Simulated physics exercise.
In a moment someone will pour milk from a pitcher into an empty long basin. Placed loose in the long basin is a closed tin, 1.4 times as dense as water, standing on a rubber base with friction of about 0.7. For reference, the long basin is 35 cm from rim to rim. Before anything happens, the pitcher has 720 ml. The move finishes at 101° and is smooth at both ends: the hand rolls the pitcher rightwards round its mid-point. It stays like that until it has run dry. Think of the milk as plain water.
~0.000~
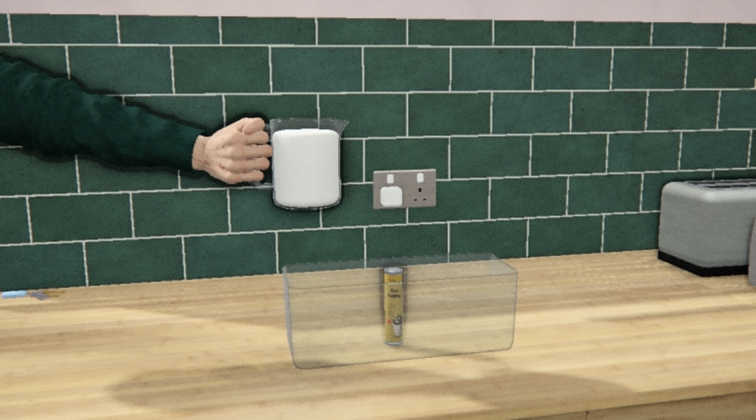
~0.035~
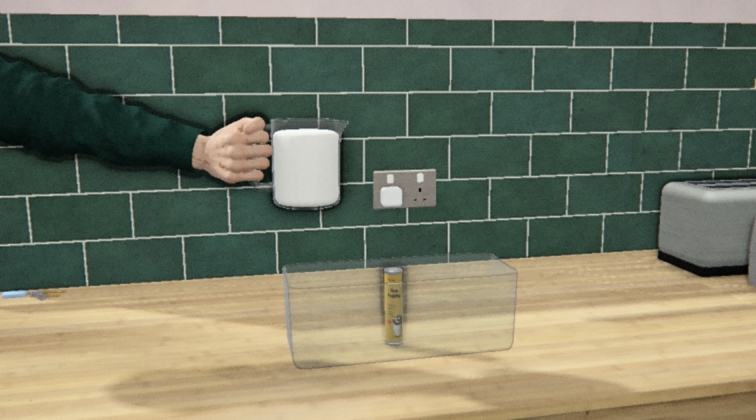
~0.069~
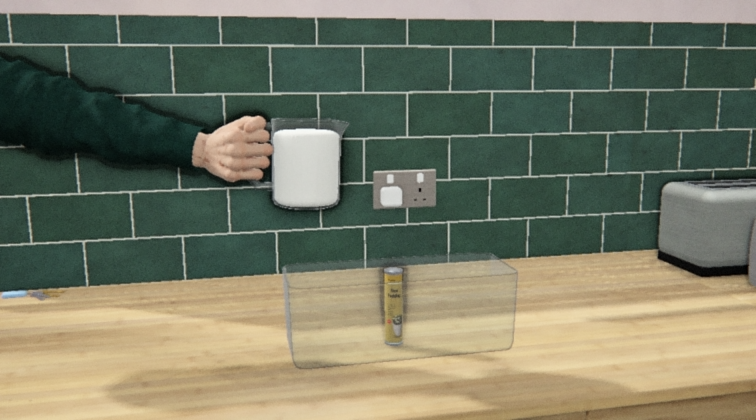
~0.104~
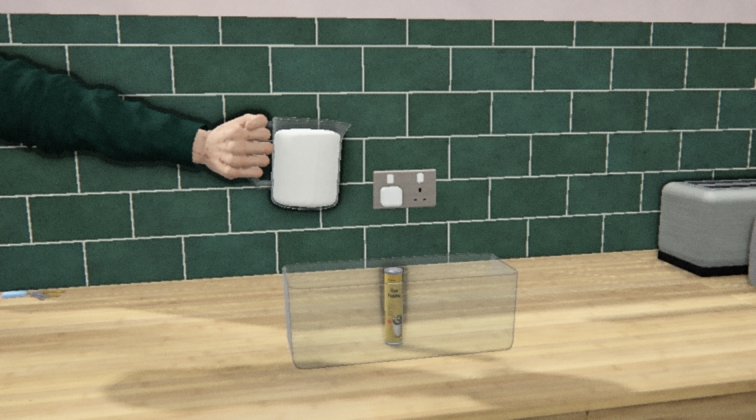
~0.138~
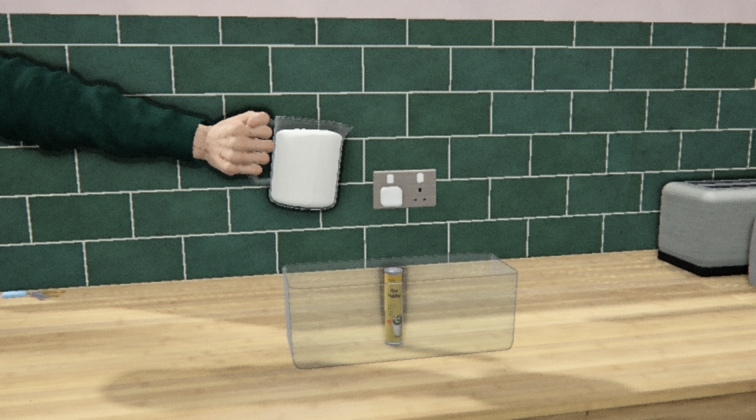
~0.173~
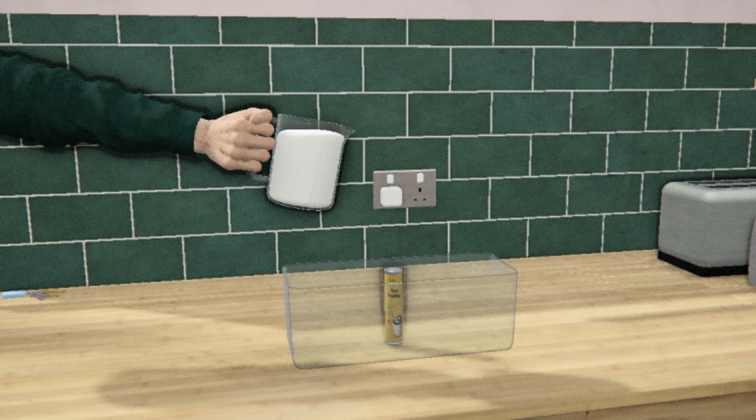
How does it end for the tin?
Looks like it will stay erect.
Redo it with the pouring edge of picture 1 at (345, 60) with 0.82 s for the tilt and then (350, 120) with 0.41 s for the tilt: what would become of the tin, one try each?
The tin stays vertical the first time and stays vertical the second time.
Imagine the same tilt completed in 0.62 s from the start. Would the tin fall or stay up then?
Outcome - the tin remains standing.
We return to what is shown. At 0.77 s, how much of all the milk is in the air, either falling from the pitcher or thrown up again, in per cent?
Airborne fraction: Approx. 28 %.
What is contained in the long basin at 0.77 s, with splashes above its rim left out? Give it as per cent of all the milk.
About 38 %.
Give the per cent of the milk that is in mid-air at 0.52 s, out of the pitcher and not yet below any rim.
It comes to roughly 16 per cent.
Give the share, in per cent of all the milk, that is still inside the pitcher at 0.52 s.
Some 82 per cent.
Then, 0.52 s in, the tilt is 71° and 82 per cent is still to pour; the tin stands where it began.
Then, 0.77 s in, the tilt is 100° and 34 per cent is still to pour; the tin stands where it began.
Then, 1.03 s in, the tilt is 101° and 7 per cent is still to pour; the tin stands where it began.
Then, 1.32 s in, the tilt is 101° and 1 per cent is still to pour; the tin stands where it began.
Finally, the tin stands where it began.
